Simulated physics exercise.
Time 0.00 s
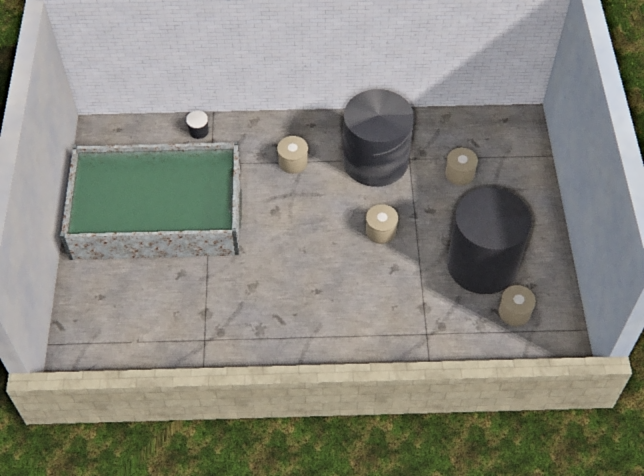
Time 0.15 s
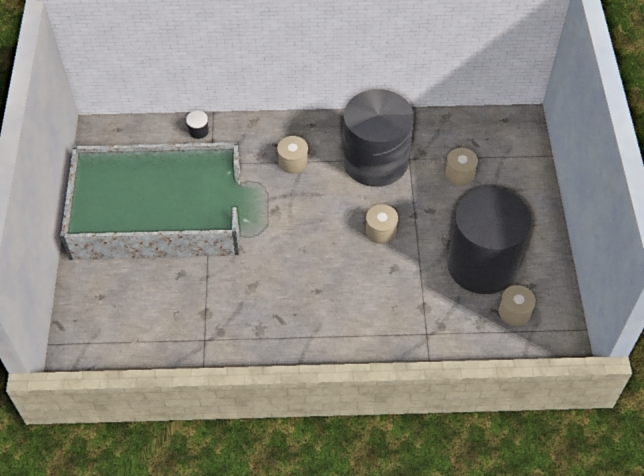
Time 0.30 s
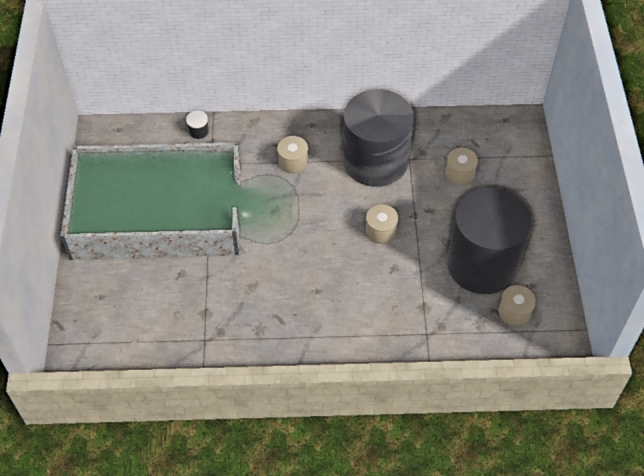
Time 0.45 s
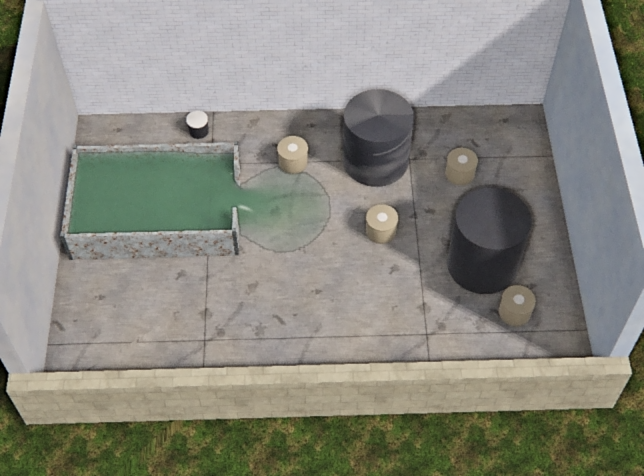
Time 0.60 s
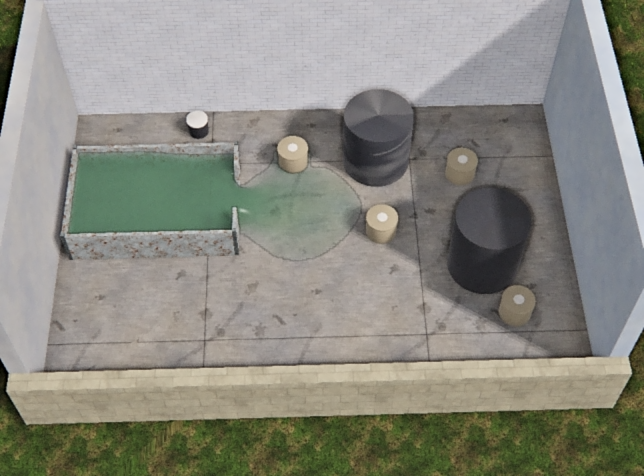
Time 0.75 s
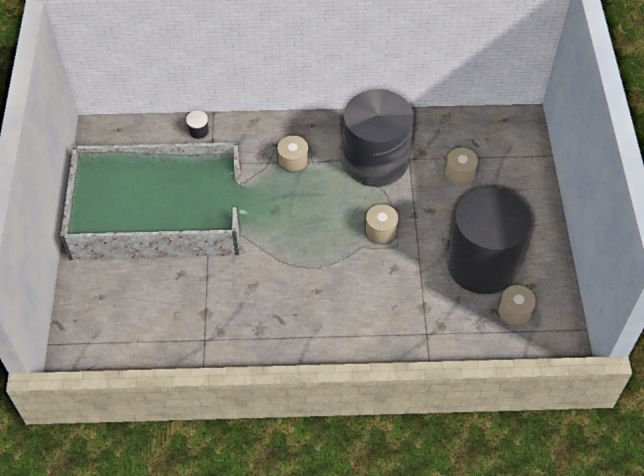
In a walled yard, green water pours from a stone tank and spreads rightward around tubs.
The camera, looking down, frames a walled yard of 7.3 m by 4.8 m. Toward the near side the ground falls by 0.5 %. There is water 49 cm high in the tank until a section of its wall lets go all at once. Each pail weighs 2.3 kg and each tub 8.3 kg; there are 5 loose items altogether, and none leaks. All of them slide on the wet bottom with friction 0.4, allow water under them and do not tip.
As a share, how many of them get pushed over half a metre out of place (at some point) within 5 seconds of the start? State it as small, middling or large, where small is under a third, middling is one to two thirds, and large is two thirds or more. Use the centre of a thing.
Middling.
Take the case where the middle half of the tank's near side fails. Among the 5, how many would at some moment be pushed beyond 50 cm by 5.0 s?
Then 1.
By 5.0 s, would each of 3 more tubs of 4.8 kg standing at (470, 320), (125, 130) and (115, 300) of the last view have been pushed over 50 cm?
Beyond it, within it, within it.
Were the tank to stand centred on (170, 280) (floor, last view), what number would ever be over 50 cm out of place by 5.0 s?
The count would be 3.
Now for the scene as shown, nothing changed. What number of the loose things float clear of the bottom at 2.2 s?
Then: 1.
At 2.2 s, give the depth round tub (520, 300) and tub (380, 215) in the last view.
Depths: Near 1 cm, then near 8 cm.
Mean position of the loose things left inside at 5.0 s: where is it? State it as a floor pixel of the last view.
Averaged position, last view: Near pixel (386, 175).
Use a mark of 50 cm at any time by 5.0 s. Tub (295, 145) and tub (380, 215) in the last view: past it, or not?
First farther, second farther.
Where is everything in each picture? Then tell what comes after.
In the first frame, a tub at (293, 148), on the bottom; a tub at (382, 217), on the bottom; 3.4 m2 under water; 0 of 5 have shifted.
In the second frame, a tub at (293, 148), on the bottom; a tub at (382, 217), on the bottom; 3.8 m2 under water; 0 of 5 have shifted.
In the third frame, a tub at (293, 148) rests on the ground; a tub at (382, 217), on the bottom; water covers 4.3 m2; 0 of 5 have shifted.
In the fourth frame, a tub at (293, 148) rests on the ground; a tub at (382, 217) rests on the ground; water covers 4.9 m2; 0 of 5 have shifted.
In the fifth frame, a tub at (293, 148) rests on the ground; a tub at (382, 217) rests on the ground; water covers 5.6 m2; 0 of 5 have shifted.
In the sixth frame, a tub at (293, 147) rests on the ground; a tub at (382, 217) rests on the ground; water covers 6.4 m2; 0 of 5 have shifted.
After 1.1 s 0 of 5 are over 50 cm from their spots; 0 afloat.
After 2.2 s 2 of 5 are over 50 cm from their spots; 1 afloat.
After 3.5 s 2 of 5 are over 50 cm from their spots; 0 afloat.
After 5.0 s 2 of 5 are over 50 cm from their spots, and 2 have been at some point; 2 afloat.
